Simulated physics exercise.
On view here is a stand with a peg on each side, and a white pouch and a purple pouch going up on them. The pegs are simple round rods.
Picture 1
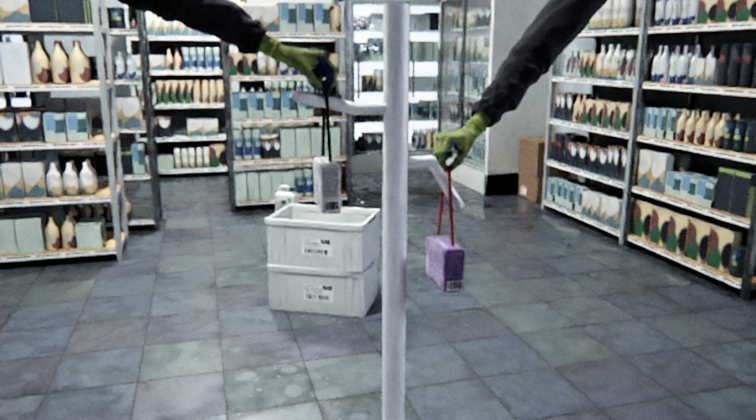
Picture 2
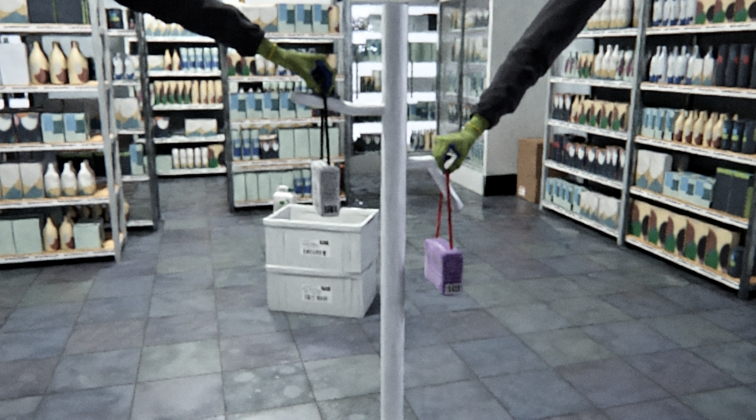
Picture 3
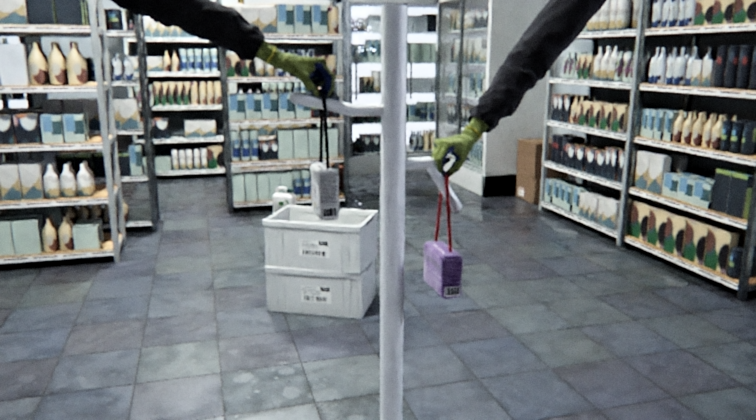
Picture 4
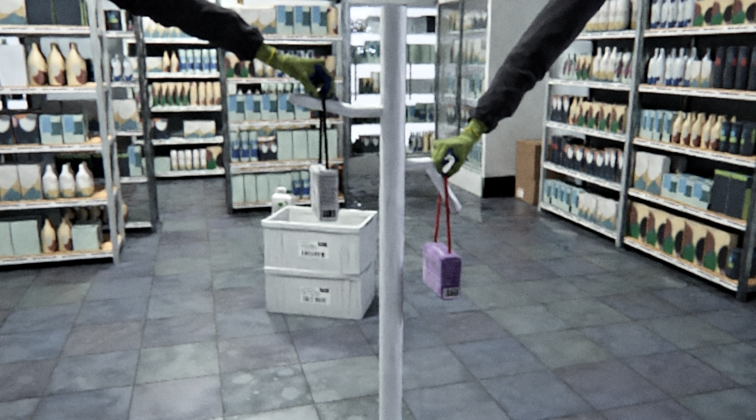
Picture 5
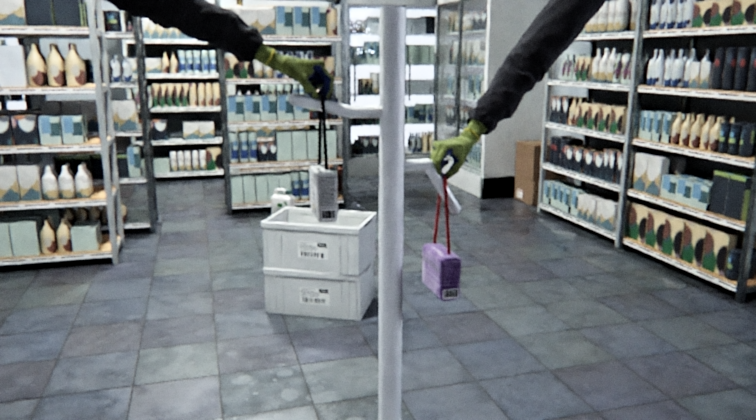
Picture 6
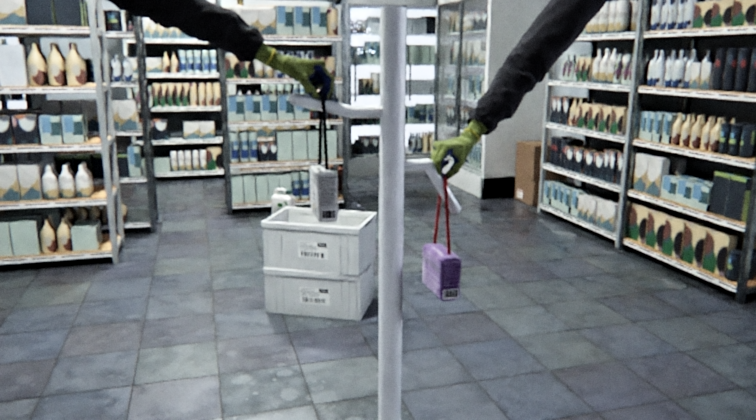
The clip opens with two green-gloved hands holding a white pouch by a dark cord and a purple pouch by a red cord, on either side of a pale stand in a shop aisle. Both hands and pouches lower very slightly, then stay almost still, with the cords still in the gloved fingers.
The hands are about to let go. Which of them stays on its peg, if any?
At the end, I reckon the white pouch will stay on the peg; I reckon the purple pouch will leave the peg.
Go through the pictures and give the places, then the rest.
White pouch (327, 185); purple pouch (445, 263); left peg tip (299, 96); right peg tip (459, 206), in the first picture.
White pouch (325, 188); purple pouch (443, 266), in the second picture.
White pouch (325, 192); purple pouch (442, 269), in the third picture.
White pouch (324, 193); purple pouch (442, 270), in the fourth picture.
White pouch (323, 194); purple pouch (441, 271), in the fifth picture.
White pouch (324, 194); purple pouch (441, 271); left peg tip (295, 99), pointing up; right peg tip (455, 209), sloping steeply down, in the sixth picture.
Then, 0.40 s later than the last view, white pouch hanging from its loop near (328, 196); purple pouch on the floor.
Then, 0.66 s later than the last view, white pouch hanging from its loop near (334, 196); purple pouch on the floor.
Finally, white pouch hanging from its loop near (334, 196); purple pouch on the floor. The white pouch remains on its peg and the purple pouch slips off its peg.
